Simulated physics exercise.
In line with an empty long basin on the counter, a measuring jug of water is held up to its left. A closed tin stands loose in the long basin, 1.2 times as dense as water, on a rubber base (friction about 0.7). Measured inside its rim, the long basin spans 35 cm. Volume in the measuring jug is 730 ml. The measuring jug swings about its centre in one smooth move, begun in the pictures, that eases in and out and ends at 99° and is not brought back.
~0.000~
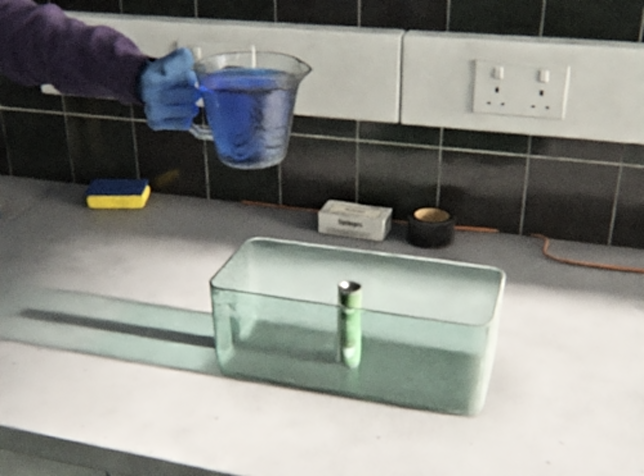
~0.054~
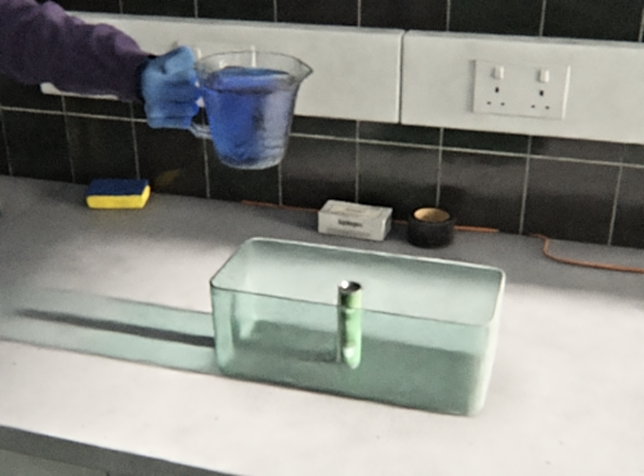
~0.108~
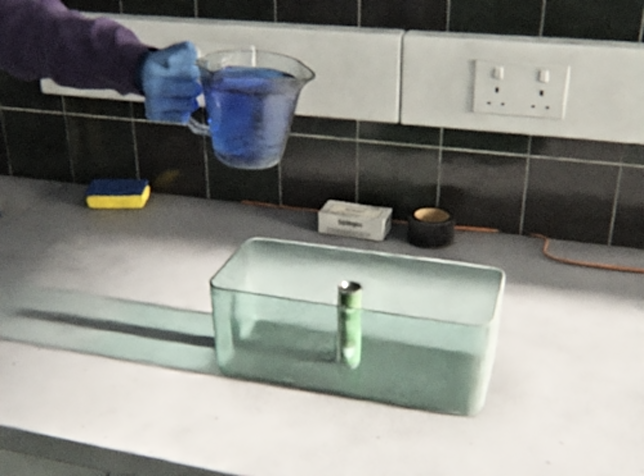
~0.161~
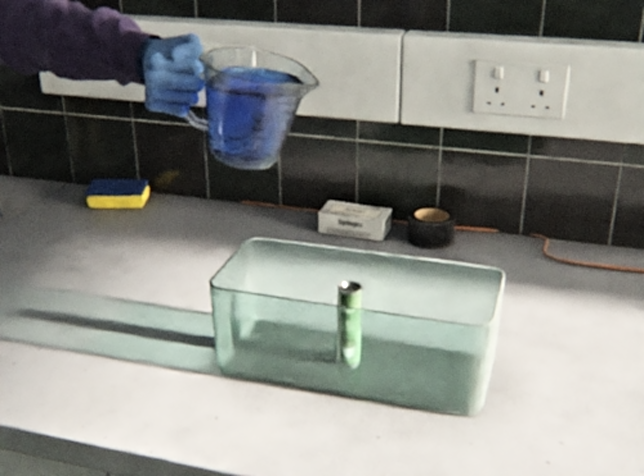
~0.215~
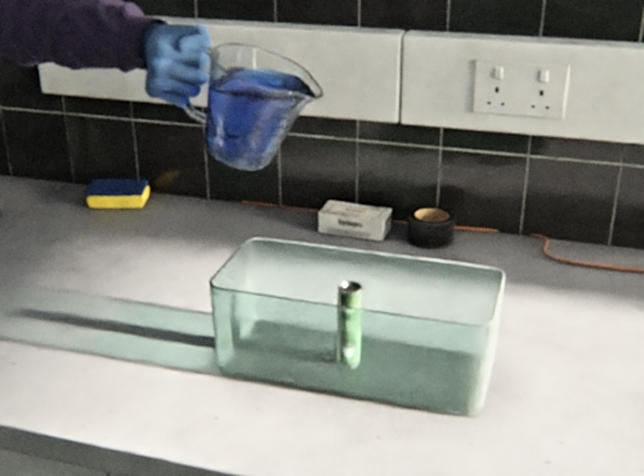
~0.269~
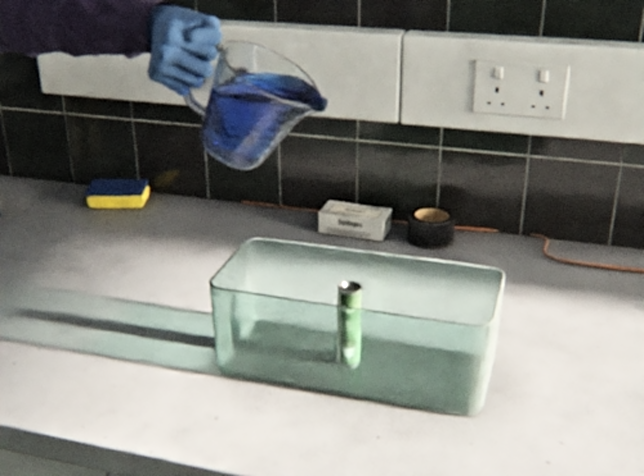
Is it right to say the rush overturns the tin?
Wrong.
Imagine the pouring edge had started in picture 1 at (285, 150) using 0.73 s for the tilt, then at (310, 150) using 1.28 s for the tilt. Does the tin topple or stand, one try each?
The tin overturns the first time and overturns the second time.
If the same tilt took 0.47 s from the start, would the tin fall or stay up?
In that case the tin stays vertical.
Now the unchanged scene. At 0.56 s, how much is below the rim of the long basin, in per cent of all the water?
14 %, roughly.
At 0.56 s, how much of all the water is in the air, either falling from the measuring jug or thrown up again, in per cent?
At that moment, about 36 percent.
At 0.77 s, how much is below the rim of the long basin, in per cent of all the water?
Near 68 in a hundred.
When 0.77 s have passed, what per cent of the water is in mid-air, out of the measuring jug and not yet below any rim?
In-air share: About 22 %.
By 0.56 s the tilt is 86° and 51 per cent is still to pour; the tin stands where it began.
By 0.77 s the tilt is 99° and 10 per cent is still to pour; the tin stands where it began.
By 0.99 s the tilt is 99° and 1 per cent is still to pour; the tin stands where it began.
By 1.23 s the tilt is 99° and 0 per cent is still to pour; the tin stands where it began.
At rest the tin stands where it began.
